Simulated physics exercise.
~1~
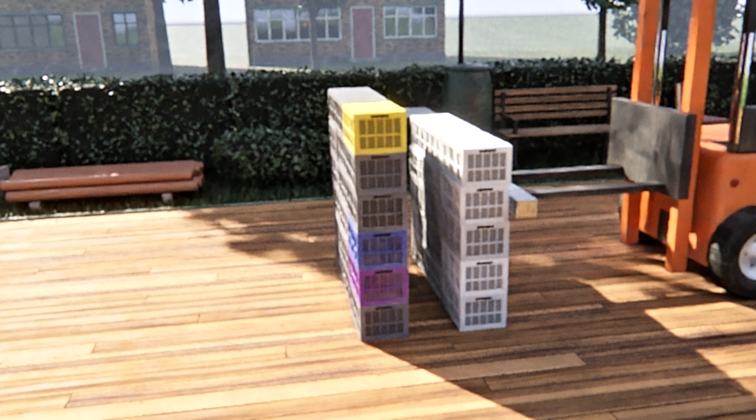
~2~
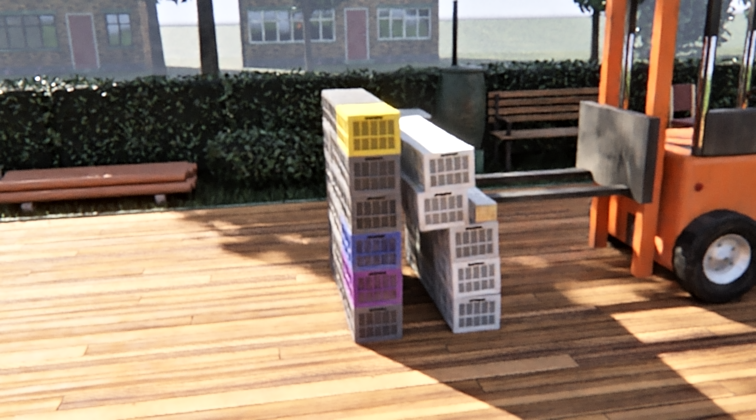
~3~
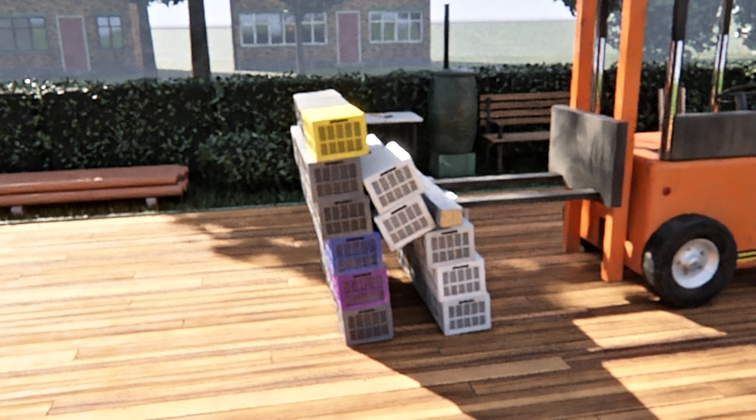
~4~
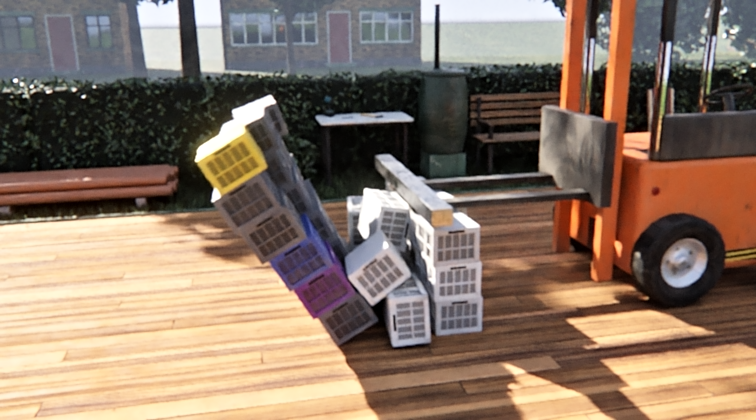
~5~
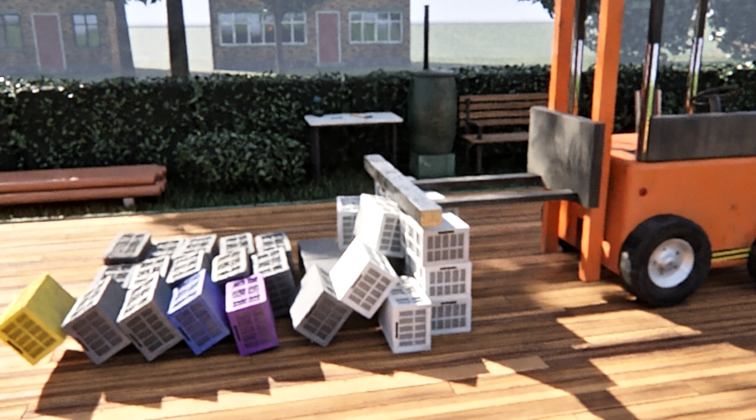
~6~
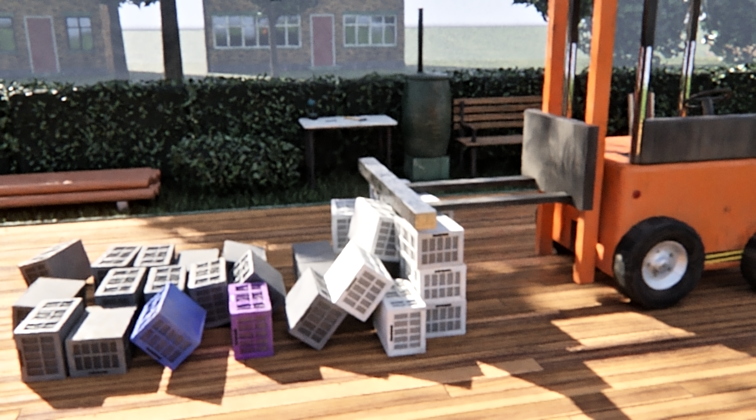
Orange forklift pushing a beam into a white crate stack, partly collapsing it and toppling the darker stack leftward across wooden decking.
